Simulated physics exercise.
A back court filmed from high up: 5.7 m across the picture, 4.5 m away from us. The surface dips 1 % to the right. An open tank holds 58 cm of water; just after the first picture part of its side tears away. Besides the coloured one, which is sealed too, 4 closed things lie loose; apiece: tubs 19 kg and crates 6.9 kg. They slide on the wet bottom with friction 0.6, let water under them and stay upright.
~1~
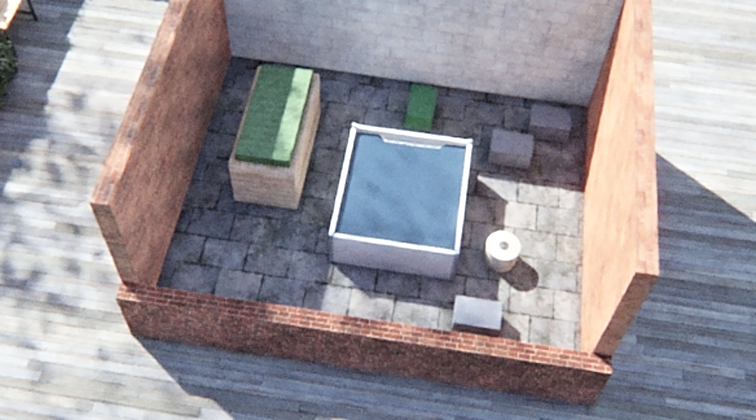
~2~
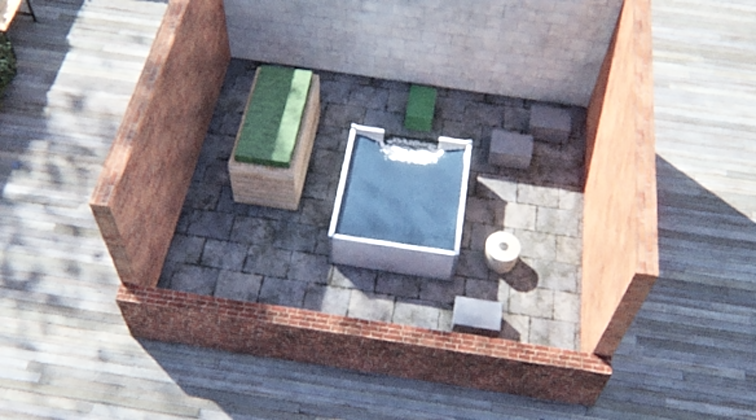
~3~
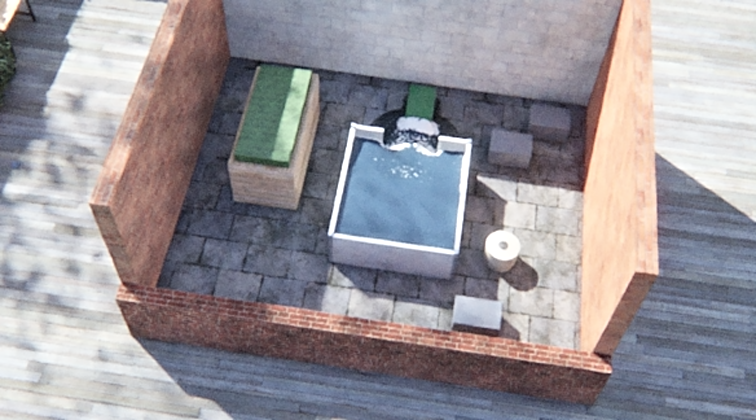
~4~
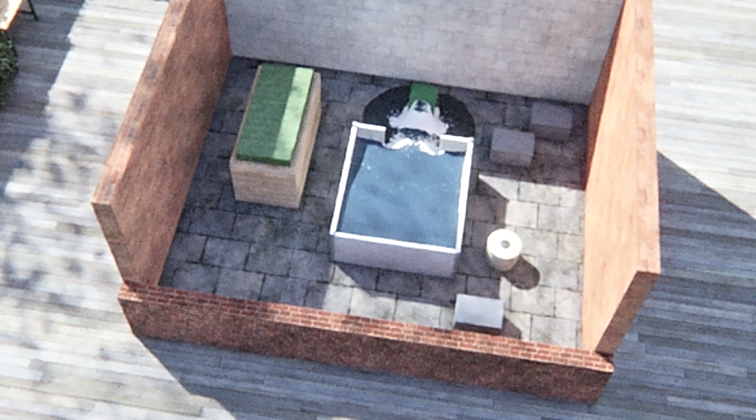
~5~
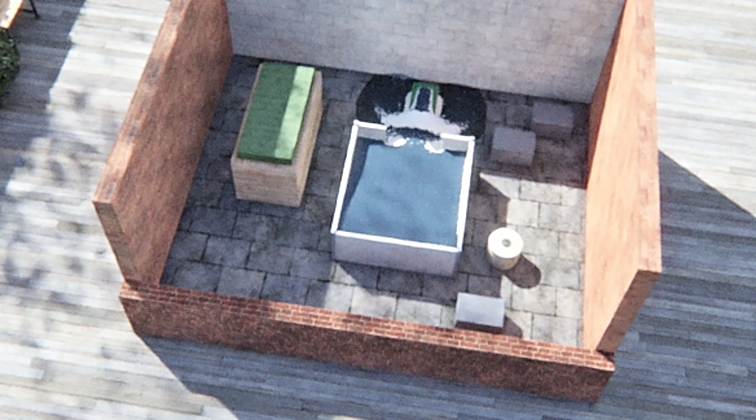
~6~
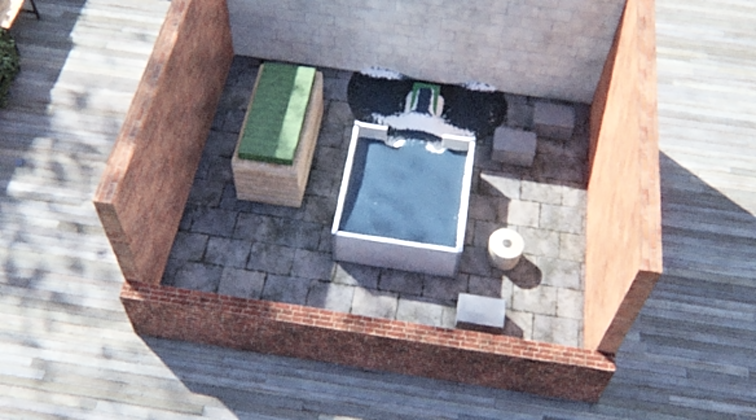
Brick-walled courtyard with an open tank spilling water through its broken far side, the water spreading around an unmoving green crate.
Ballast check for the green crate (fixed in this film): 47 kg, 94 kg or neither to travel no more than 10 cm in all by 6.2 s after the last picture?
I expect that only the higher weight holds it.
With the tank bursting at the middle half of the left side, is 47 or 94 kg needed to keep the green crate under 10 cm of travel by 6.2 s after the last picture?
In that case the smaller load will do.
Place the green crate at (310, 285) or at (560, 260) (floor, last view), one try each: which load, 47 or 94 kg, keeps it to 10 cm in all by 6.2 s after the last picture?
In that order: Either load holds; either load holds.
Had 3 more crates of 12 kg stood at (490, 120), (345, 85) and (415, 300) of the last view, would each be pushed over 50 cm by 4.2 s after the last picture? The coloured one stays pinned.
In that order: Past it, past it, short of it.
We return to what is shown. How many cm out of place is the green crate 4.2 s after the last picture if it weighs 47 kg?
About 30 cm.
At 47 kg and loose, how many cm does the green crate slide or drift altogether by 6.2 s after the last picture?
Some 40 cm in all.
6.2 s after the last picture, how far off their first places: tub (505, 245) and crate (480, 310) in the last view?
In turn: 0 cm, 80 cm.
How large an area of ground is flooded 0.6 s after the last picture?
About 9.0 m2.
Then, 0.6 s after the last picture the green crate would be 35 cm from its start with 47 kg and 0 cm from its start with 94 kg; 9 cm of water round it then.
Then, 2.3 s after the last picture the green crate would be 35 cm from its start with 47 kg and 0 cm from its start with 94 kg; 11 cm of water round it then.
Then, 4.2 s after the last picture the green crate would be 35 cm from its start with 47 kg and 0 cm from its start with 94 kg; 8 cm of water round it then.
Then, 6.2 s after the last picture the green crate would be 35 cm from its start with 47 kg and 0 cm from its start with 94 kg; 9 cm of water round it then.
